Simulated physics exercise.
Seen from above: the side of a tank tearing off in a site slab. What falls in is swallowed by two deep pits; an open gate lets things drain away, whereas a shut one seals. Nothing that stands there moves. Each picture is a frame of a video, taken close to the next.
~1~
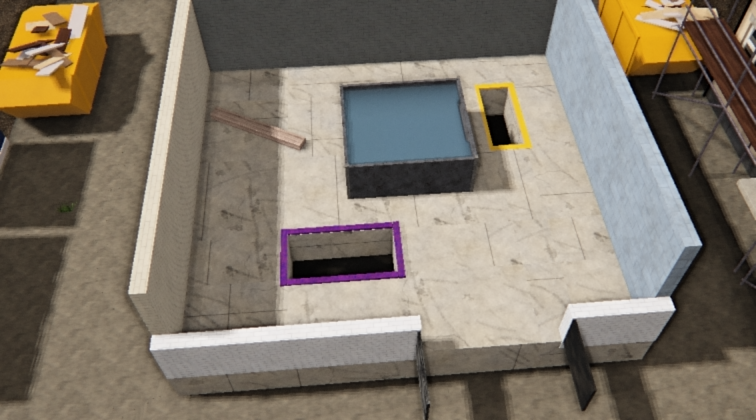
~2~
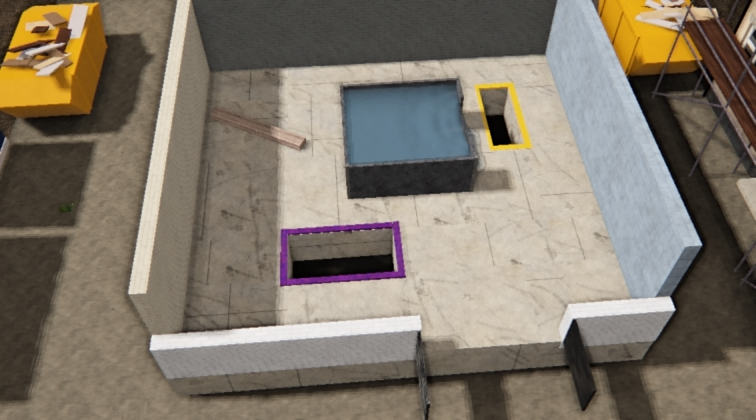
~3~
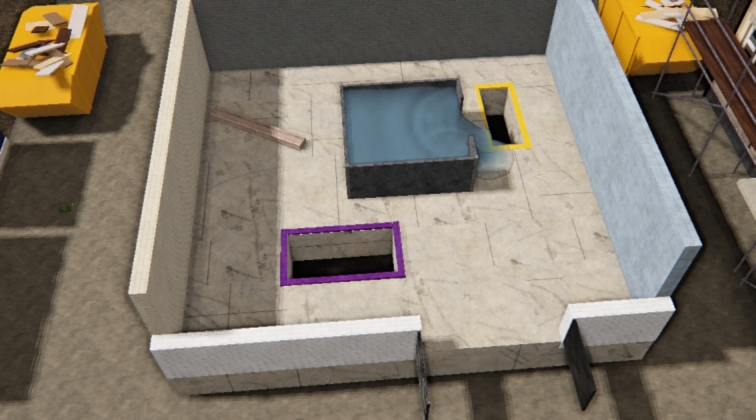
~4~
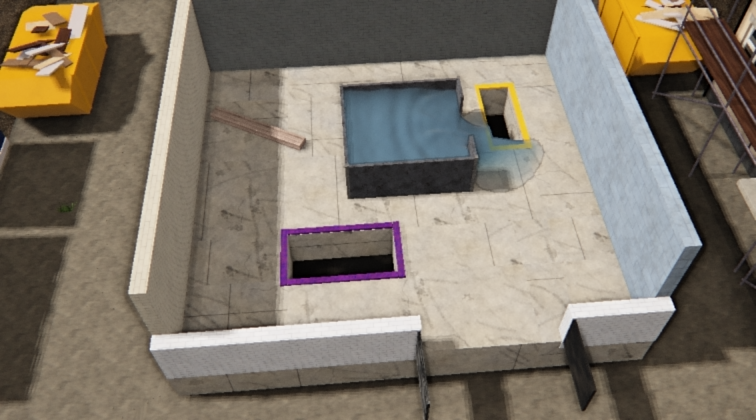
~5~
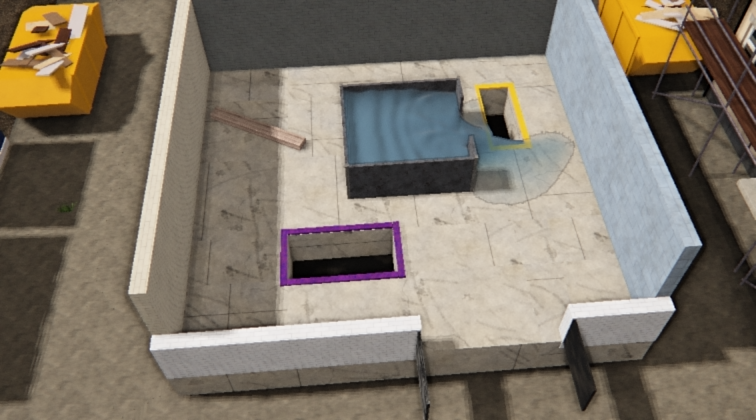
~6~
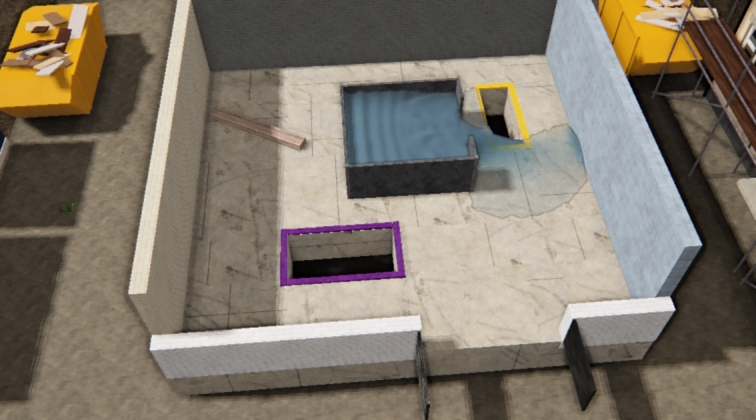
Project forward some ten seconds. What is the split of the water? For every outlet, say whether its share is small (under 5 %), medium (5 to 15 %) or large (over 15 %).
Result - gate: Medium; yellow pit: Large; purple pit: Small.
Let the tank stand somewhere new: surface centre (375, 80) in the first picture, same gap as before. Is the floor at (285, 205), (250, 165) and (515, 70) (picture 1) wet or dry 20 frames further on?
Checking the three spots, I get high and dry, high and dry, swamped.
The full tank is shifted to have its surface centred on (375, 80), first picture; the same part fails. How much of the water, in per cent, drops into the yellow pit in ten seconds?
Within ten seconds roughly 70 percent of the total ends in the yellow pit.
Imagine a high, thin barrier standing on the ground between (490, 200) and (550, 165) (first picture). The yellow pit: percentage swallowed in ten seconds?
Share, yellow pit - 50 in a hundred.
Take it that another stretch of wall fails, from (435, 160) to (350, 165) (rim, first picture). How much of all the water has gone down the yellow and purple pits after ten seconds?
I'd say the yellow pit gets around 0 percent and the purple pit around 45 percent.
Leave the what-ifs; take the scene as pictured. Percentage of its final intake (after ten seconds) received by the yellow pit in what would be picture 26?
Estimated share: About 60 %.
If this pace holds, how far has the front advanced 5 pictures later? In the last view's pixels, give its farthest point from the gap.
Estimated pixel: (617, 267).
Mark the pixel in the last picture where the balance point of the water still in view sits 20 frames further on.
Roughly (459, 170).
A moment on, water covers 15 % of the floor; the gate 0 %, the yellow pit 12 %, the purple pit 0 %.
Next, water covers 20 % of the floor; the gate 0 %, the yellow pit 20 %, the purple pit 0 %.
Then, water covers 30 % of the floor; the gate 1 %, the yellow pit 28 %, the purple pit 0 %.
Later, water covers 55 % of the floor; the gate 4 %, the yellow pit 38 %, the purple pit 0 %.
In the end, water covers 80 % of the floor; the gate 7 %, the yellow pit 46 %, the purple pit 0 %.
